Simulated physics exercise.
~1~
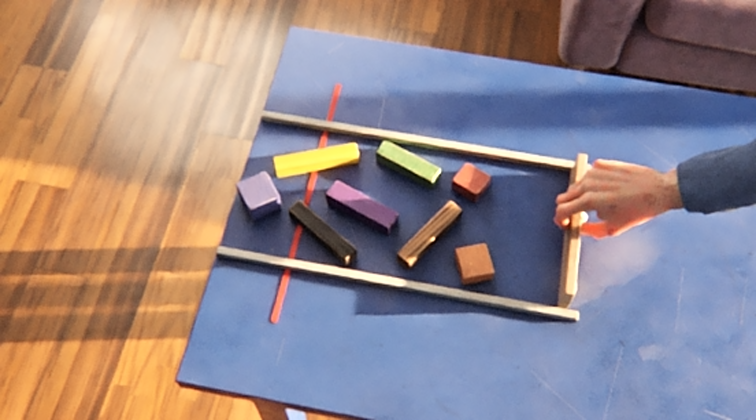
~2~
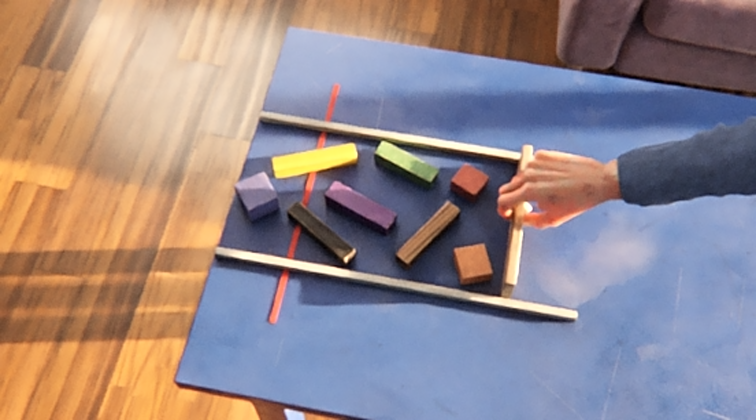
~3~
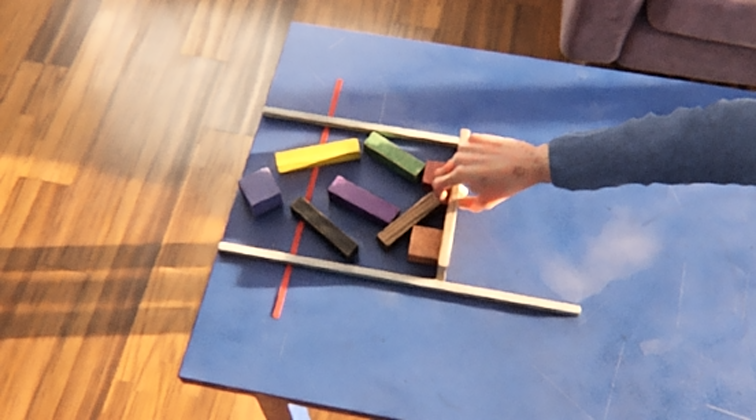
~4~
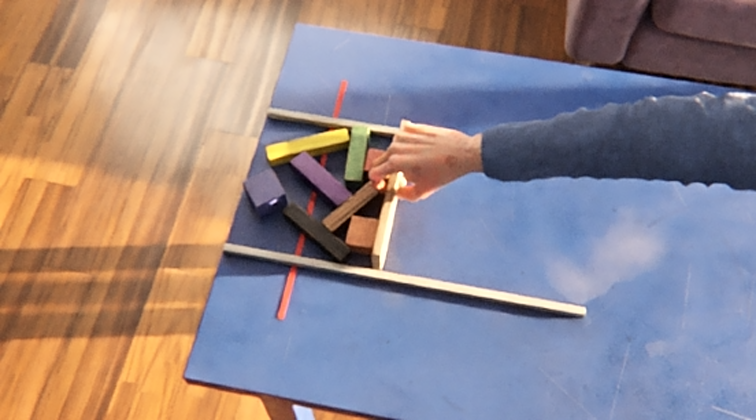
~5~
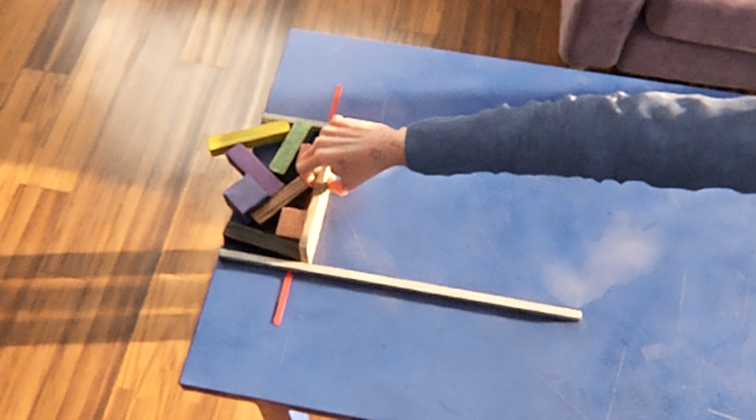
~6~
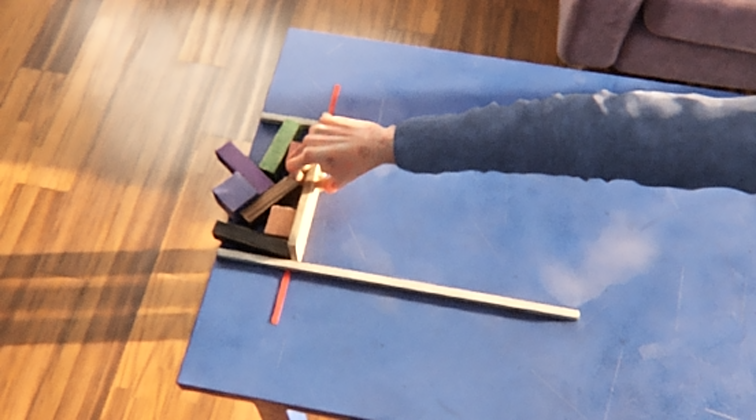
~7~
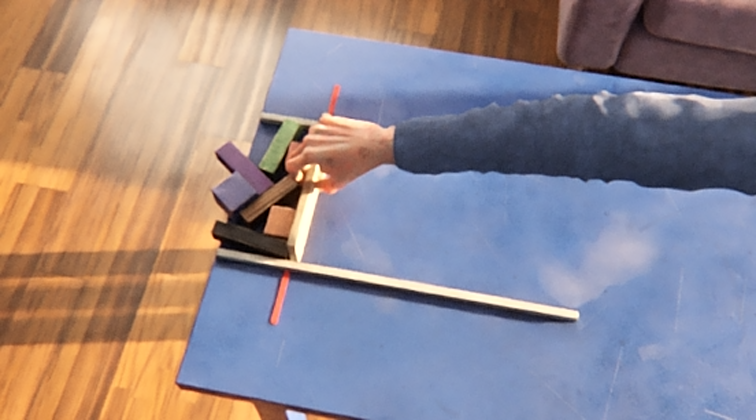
A hand slides a board left, bunching colourful blocks until the yellow stick falls off.
